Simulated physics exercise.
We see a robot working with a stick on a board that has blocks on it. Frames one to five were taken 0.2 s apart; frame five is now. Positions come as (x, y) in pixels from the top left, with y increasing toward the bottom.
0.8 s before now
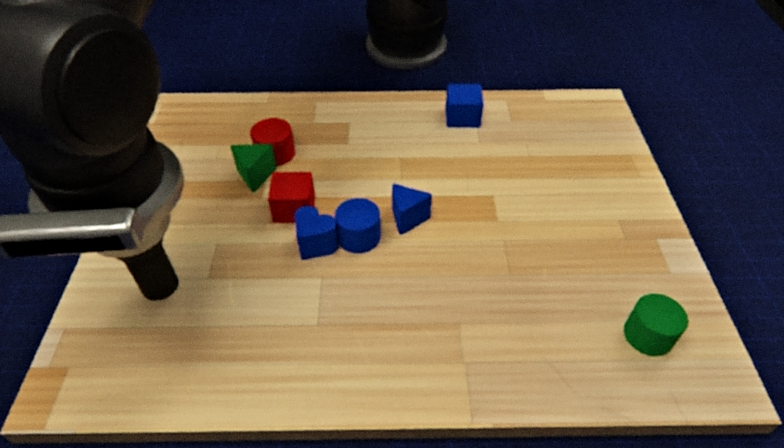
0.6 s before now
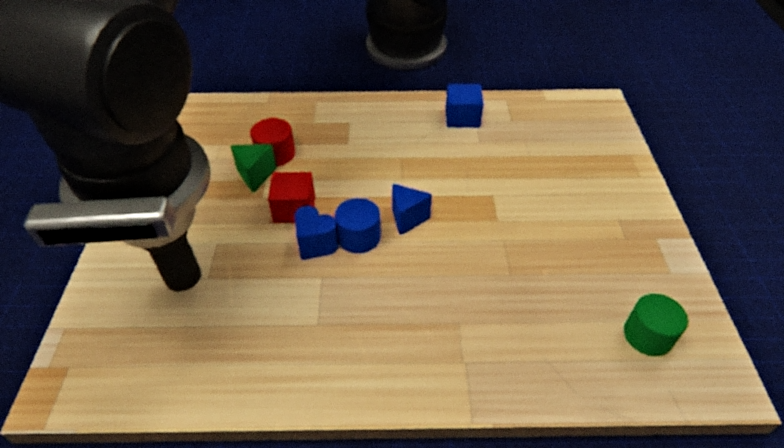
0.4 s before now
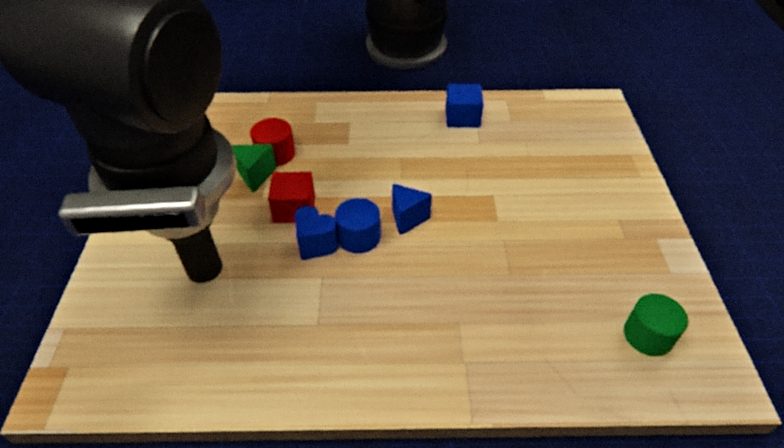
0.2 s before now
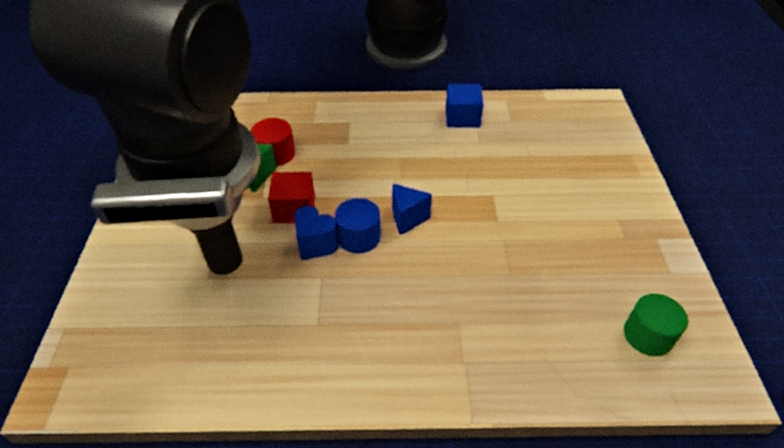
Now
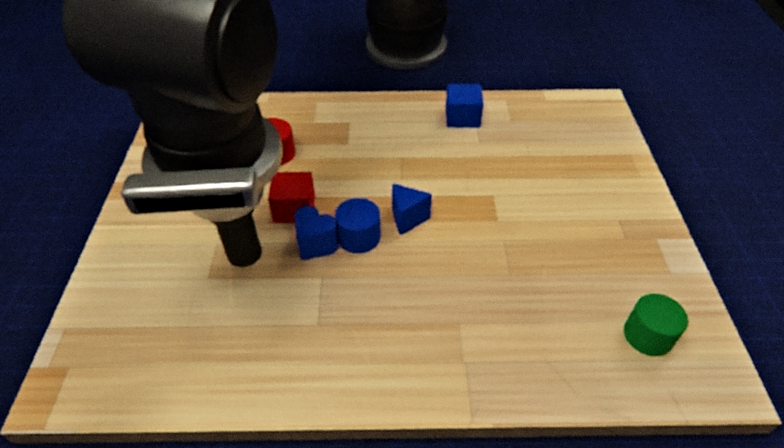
The robot arm moves its stick right and slightly up the board, touching no blocks.
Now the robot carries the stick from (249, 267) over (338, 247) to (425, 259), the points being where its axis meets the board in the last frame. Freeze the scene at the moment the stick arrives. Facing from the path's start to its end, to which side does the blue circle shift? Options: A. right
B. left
My pick is B.
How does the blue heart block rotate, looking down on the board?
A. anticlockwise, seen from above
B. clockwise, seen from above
The one that fits is A, anticlockwise, seen from above.
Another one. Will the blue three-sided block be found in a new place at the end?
Yes - that is the case.
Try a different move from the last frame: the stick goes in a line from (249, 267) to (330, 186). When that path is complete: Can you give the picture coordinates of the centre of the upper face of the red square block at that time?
For the centre of its top, I'd go with (322, 140).
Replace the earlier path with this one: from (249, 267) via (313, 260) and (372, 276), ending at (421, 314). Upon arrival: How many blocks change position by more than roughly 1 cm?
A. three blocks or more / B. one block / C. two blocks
The correct letter is C.
What follows on the original path. One third of the way, stick at (308, 240); blue heart block at (333, 212), turned 25° anticlockwise; blue circle at (378, 204); blue three-sided block at (412, 195).
Two thirds of the way, stick at (368, 235); blue heart block at (352, 198), turned 80° anticlockwise; blue circle at (391, 195); blue three-sided block at (428, 193).
At the end, stick at (426, 246); red square block not moved; blue heart block at (352, 198), turned 80° anticlockwise; blue circle at (391, 195); blue three-sided block at (428, 193).
